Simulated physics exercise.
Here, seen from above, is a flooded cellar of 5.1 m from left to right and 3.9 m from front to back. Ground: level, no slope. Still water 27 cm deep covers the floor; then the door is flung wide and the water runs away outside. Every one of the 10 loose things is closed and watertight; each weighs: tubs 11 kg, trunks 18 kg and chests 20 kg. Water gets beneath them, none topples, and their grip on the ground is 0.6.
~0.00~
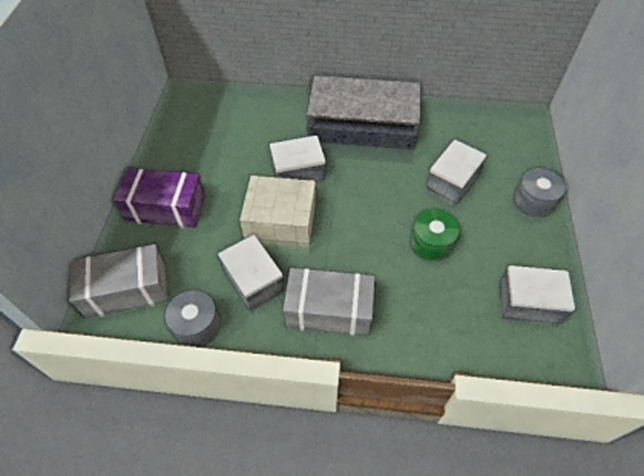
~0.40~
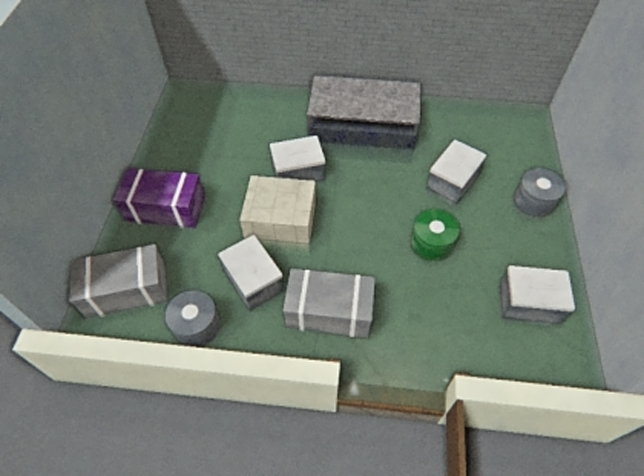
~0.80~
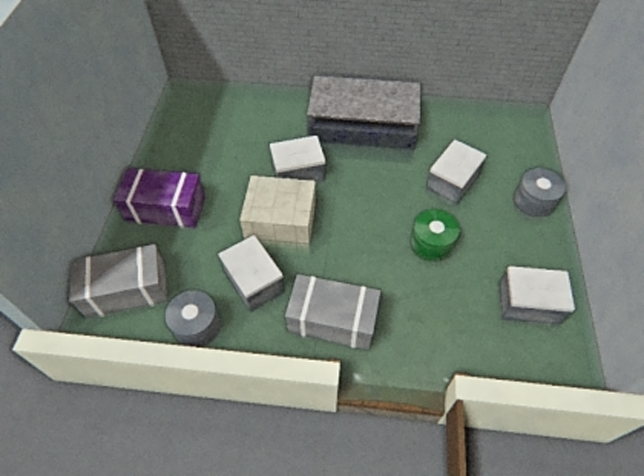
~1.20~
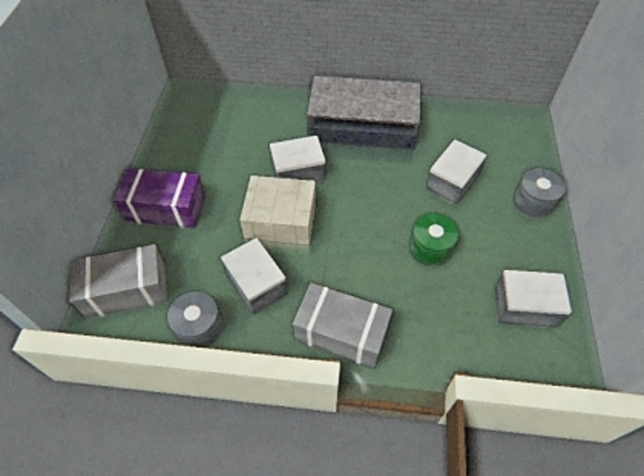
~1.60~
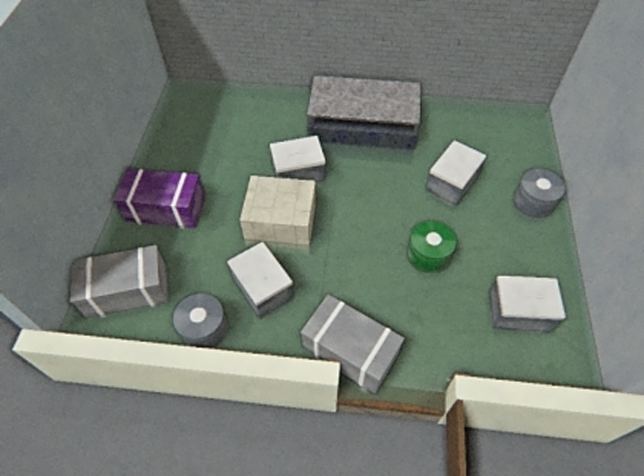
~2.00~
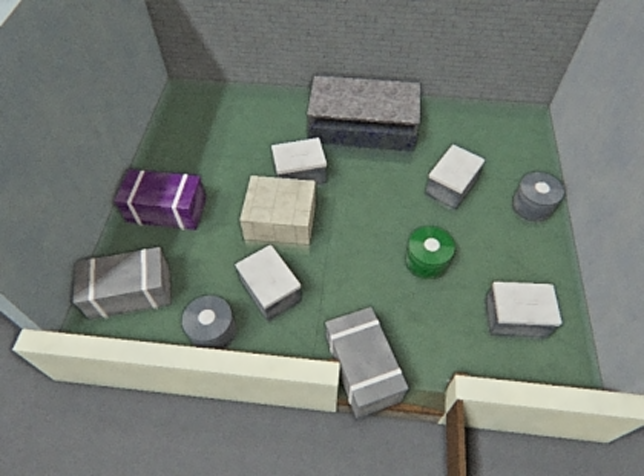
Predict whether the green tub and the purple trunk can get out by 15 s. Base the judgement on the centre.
Looking ahead, the green tub gets clear and the purple trunk never exits.
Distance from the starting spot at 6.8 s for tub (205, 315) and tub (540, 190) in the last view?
Going in order, that's 120 cm then 50 cm.
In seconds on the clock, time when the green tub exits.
Estimate: Close to 7.0 s.
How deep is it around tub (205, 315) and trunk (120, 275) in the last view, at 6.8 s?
Around 19 cm and 20 cm.
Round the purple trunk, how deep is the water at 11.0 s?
Roughly 20 cm.
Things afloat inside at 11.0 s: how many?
The number is 5.
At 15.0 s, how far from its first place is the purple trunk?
Around 120 cm from where it started.
After 3.0 s the green tub is near (433, 265), 0.4 m from its start, afloat; the purple trunk is near (160, 198), 0.1 m from its start, afloat; 0 of 10 are out; 10 afloat.
After 6.8 s the green tub has gone out; the purple trunk is near (169, 215), 0.4 m from its start, afloat; 3 of 10 are out; 7 afloat.
After 11.0 s the green tub has gone out; the purple trunk is near (180, 249), 0.8 m from its start, afloat; 5 of 10 are out; 5 afloat.
After 15.0 s the green tub has gone out; the purple trunk is near (217, 273), 1.2 m from its start, afloat; 5 of 10 are out; 5 afloat.
